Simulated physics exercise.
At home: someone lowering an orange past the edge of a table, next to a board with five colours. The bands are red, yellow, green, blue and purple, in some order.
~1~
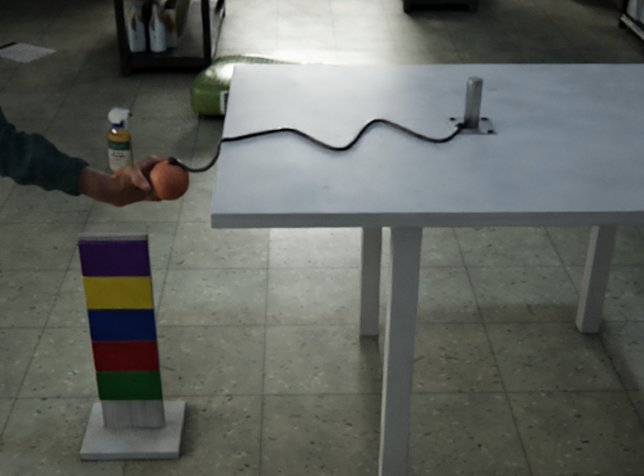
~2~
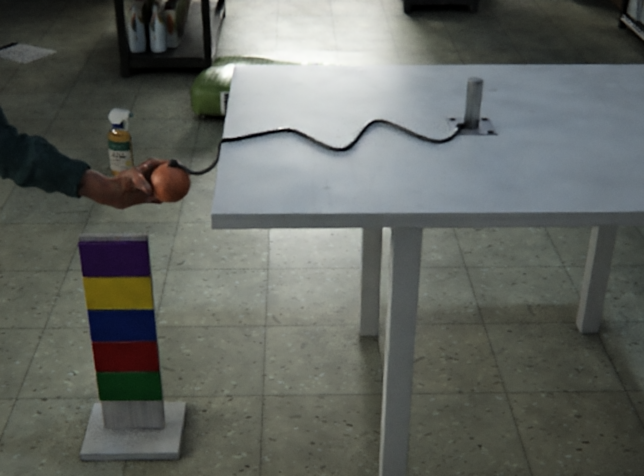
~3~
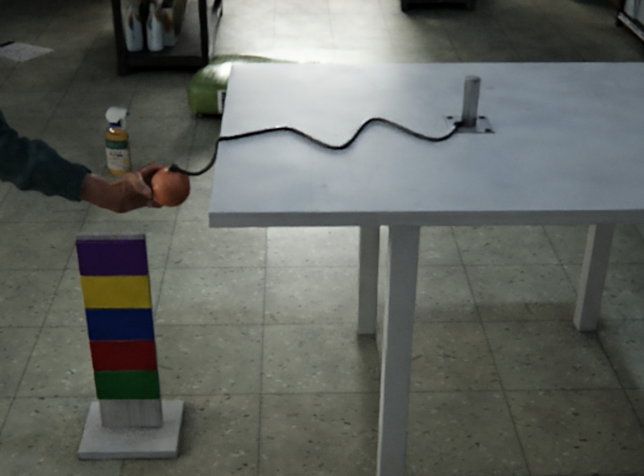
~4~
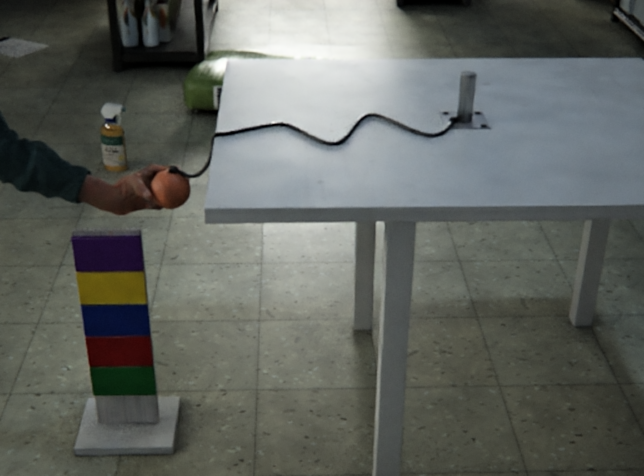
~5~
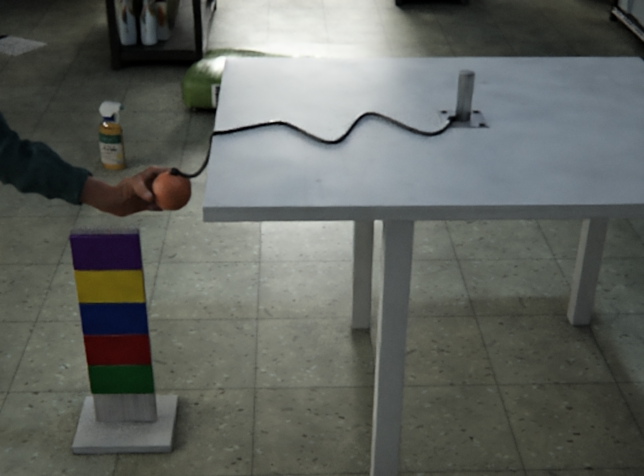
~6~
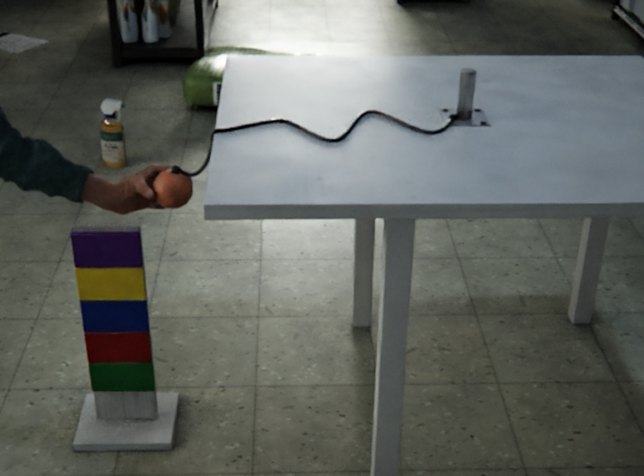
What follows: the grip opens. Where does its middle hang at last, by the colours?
At blue.
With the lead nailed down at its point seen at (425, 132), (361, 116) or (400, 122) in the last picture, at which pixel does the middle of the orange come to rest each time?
In that order: (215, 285), (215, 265) and (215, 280).
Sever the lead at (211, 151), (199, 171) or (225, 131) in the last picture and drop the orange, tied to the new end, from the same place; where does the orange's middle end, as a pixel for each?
The places are (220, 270), (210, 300) and (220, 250).
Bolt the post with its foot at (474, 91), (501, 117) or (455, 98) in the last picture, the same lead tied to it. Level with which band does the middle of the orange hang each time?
Try by try: Yellow; yellow; blue.
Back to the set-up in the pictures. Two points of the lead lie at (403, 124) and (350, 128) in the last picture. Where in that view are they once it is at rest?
Near (370, 121) and (277, 127).
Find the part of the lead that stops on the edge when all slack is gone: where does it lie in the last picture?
The one at (312, 134).
Early on, orange near (192, 310); level with blue.
Midway, orange near (254, 303); level with blue.
Near the end, orange near (217, 310); level with blue.
Finally, orange near (218, 311); level with blue. Its centre hangs level with the blue band.
